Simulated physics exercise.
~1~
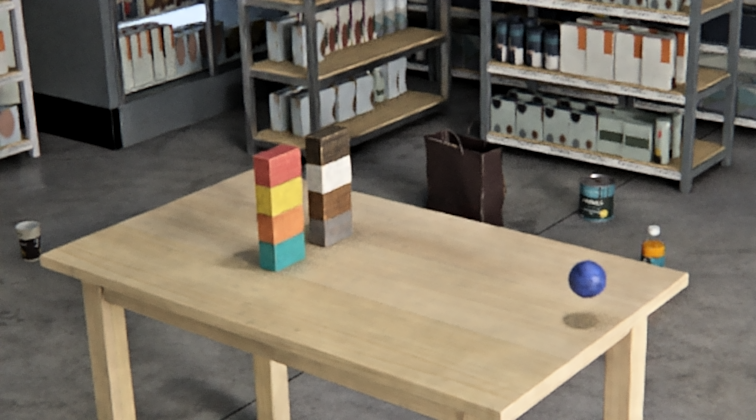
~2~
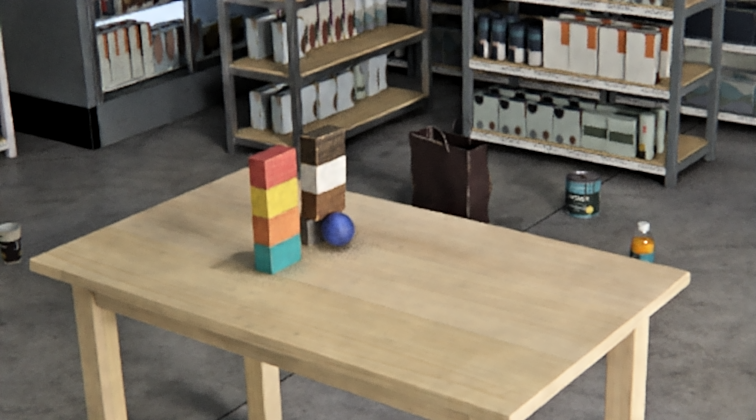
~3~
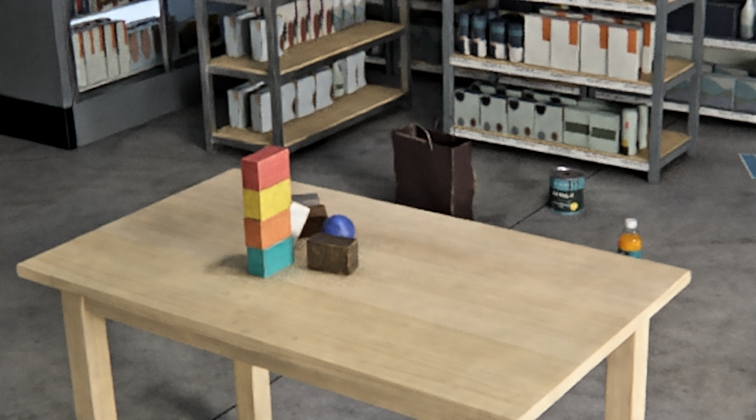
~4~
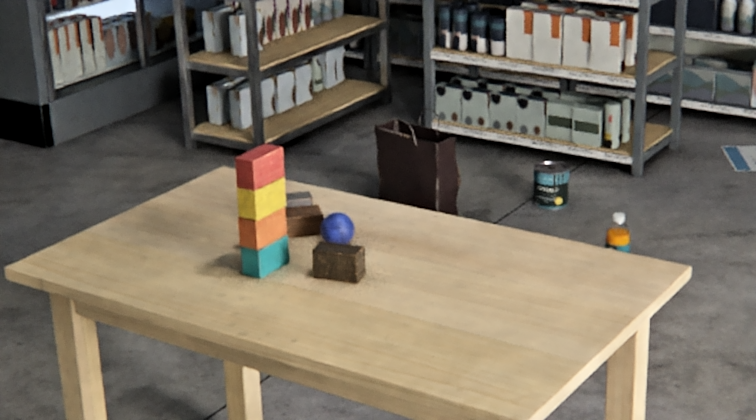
At the start, a blue ball hovers over the right side of a pale wooden table, where two stacks of coloured blocks stand close together in a room lined with shelves. The ball travels left and reaches the stack of black, white, brown and grey blocks, whose upper blocks begin to lean. That stack then collapses, the black block dropping upside down in front of the ball while the white and brown ones tip over behind. By the end, the ball rests among the fallen blocks, the white block is out of sight, and the red, yellow, orange and turquoise stack still stands.
